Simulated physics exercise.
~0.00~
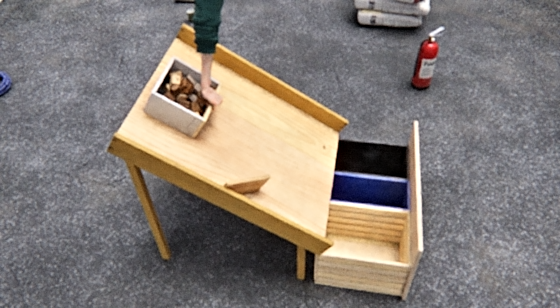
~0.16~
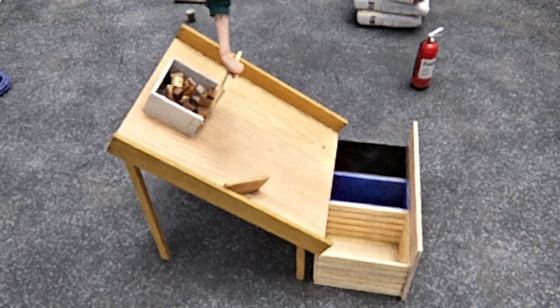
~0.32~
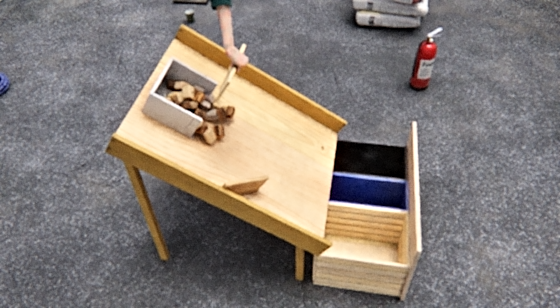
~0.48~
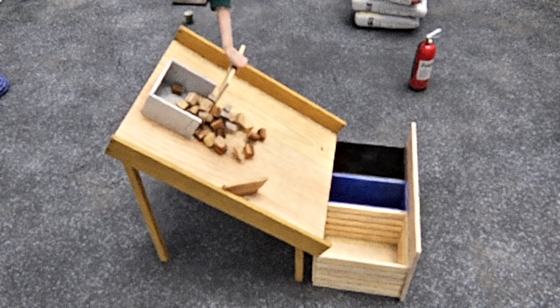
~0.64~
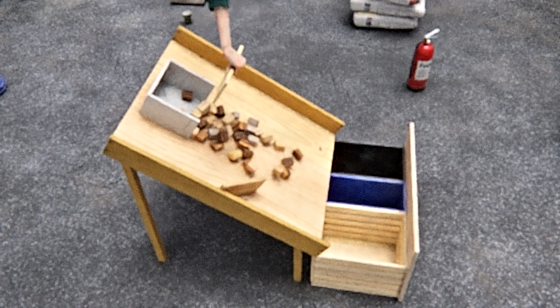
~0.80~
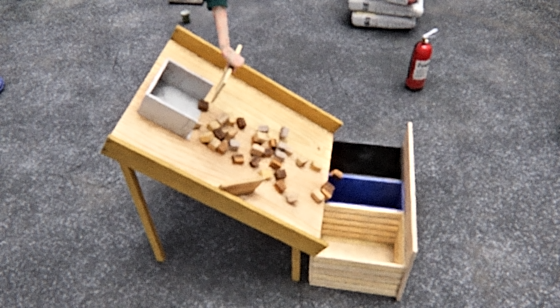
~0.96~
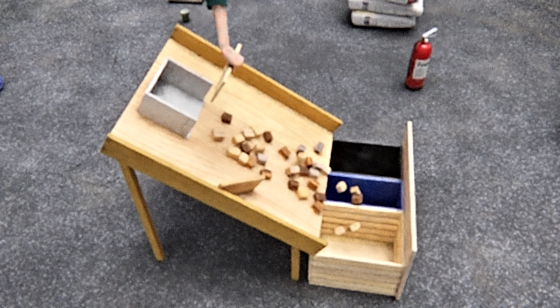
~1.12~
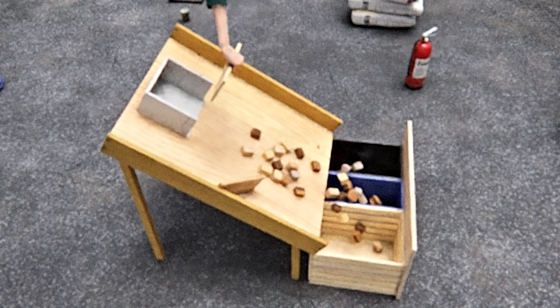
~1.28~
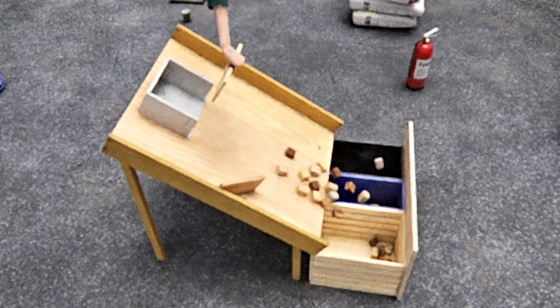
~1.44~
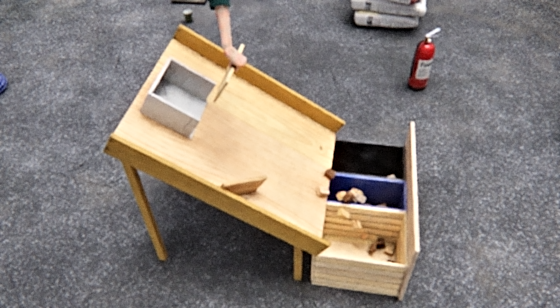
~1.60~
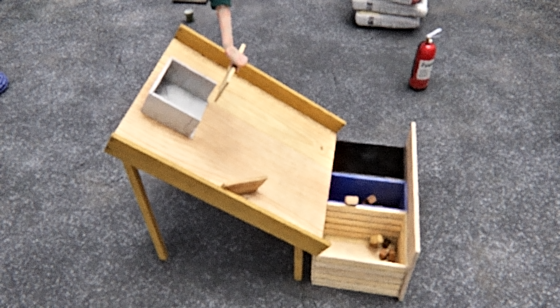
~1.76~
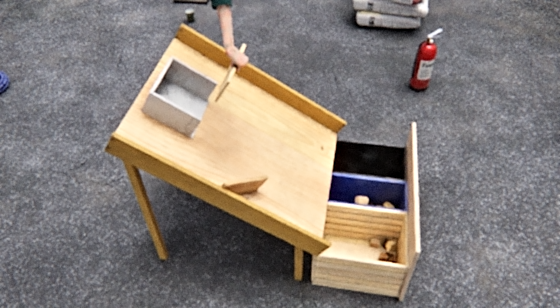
On grey, speckled ground seen from above, a walled wooden table slopes down to the right, with a small angled board fixed on it and a red fire extinguisher beyond. A white pen of brown and tan wooden blocks sits at its upper left, while a black tub, a blue tote and a wooden bin wait below. A hand lifts the pen's wooden gate and holds it aside. The blocks spill out, spread down the slope past the angled board and drop off the edge into the containers. Finally the pen and table are clear, with blocks visible in the blue tote and the wooden bin.
